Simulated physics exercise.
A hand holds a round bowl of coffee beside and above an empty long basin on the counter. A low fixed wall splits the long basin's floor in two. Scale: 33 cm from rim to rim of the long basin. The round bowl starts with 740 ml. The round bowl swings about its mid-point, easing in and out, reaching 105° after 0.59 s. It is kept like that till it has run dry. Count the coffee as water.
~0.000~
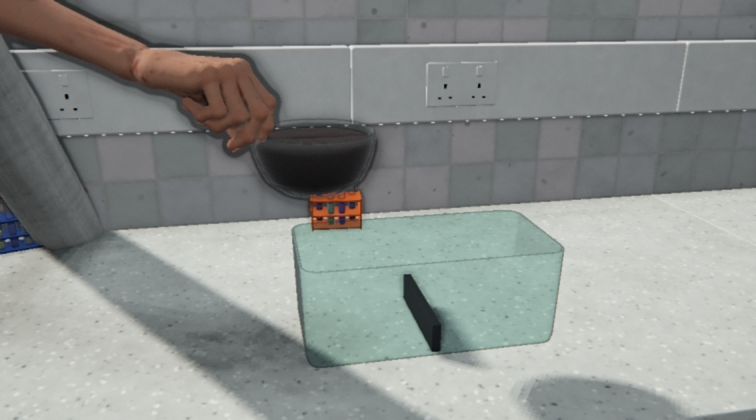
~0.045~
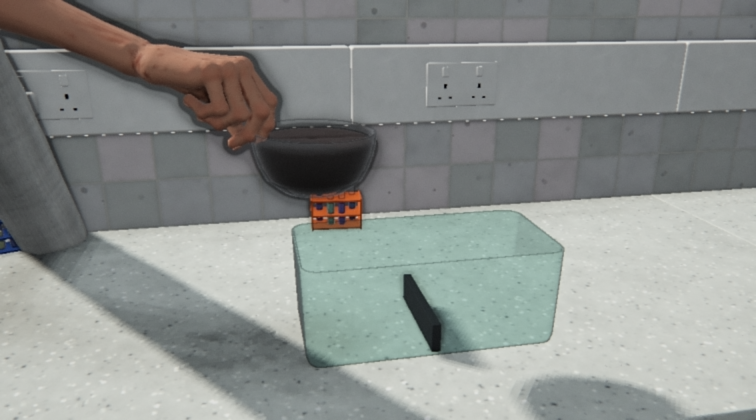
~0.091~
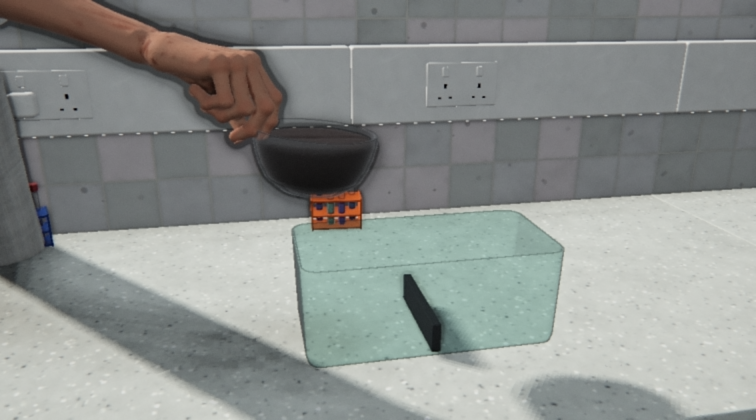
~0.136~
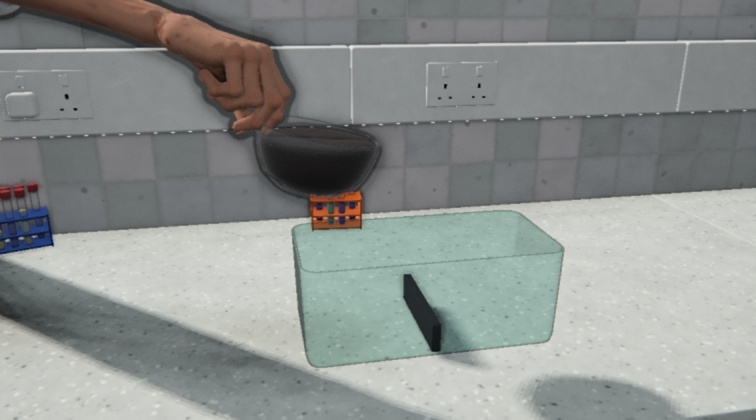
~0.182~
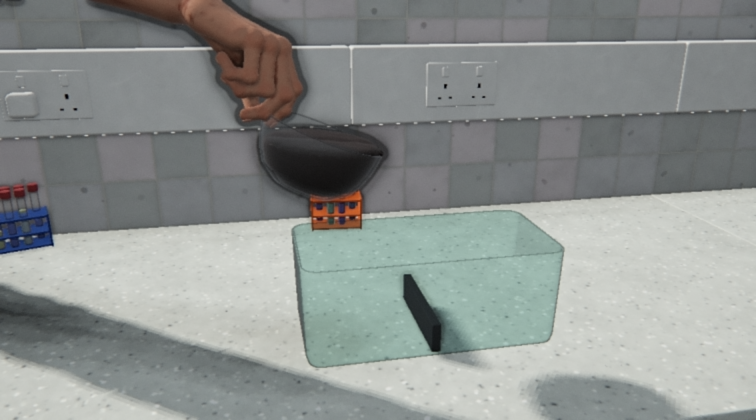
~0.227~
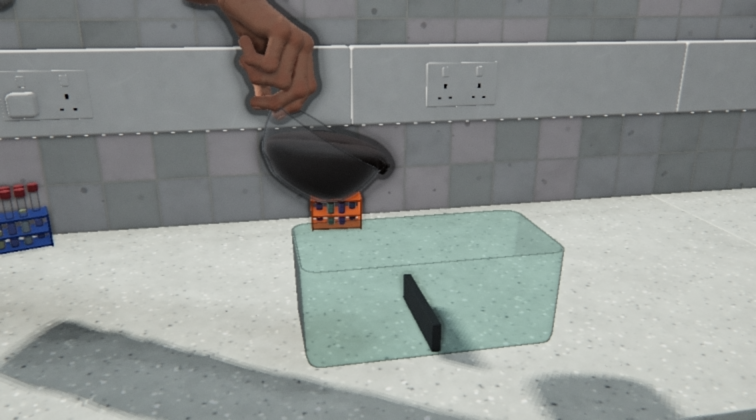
A hand reaching in from the upper left tilts a round bowl of dark liquid gradually rightward, slowly at first, then faster, its fingers turning with it. Below sits a clear greenish basin with a black divider, near orange and blue racks on a speckled pale counter against grey tiles and white sockets. The steady, slightly raised view shows shadows shifting and a grey sleeve-like shape leaving at left.
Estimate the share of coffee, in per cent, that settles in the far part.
The far part has some 38 per cent.
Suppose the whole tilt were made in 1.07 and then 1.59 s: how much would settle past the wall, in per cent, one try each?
First 55, then 60 per cent.
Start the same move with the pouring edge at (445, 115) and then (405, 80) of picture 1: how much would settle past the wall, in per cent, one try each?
First 80, then 75 per cent.
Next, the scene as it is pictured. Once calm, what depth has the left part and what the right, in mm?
Some 18 mm on the left and 12 mm on the right.
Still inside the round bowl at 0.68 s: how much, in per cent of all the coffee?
About 0 per cent.
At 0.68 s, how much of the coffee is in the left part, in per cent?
About 62 per cent.
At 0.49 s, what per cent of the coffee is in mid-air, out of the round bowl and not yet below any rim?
Some 28 per cent.
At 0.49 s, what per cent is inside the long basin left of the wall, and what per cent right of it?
Near 32 on the left, 26 on the right.
Then, 0.49 s in, the tilt is 97° and 14 per cent is still to pour, 32 is left of the wall and 26 right of it.
Then, 0.68 s in, the tilt is 105° and 0 per cent is still to pour, 61 is left of the wall and 36 right of it.
Then, 0.87 s in, the tilt is 105° and 0 per cent is still to pour, 61 is left of the wall and 37 right of it.
Then, 1.09 s in, the tilt is 105° and 0 per cent is still to pour, 61 is left of the wall and 38 right of it.
Finally, 61 per cent lies left of the wall, 38 right of it and 1 outside.
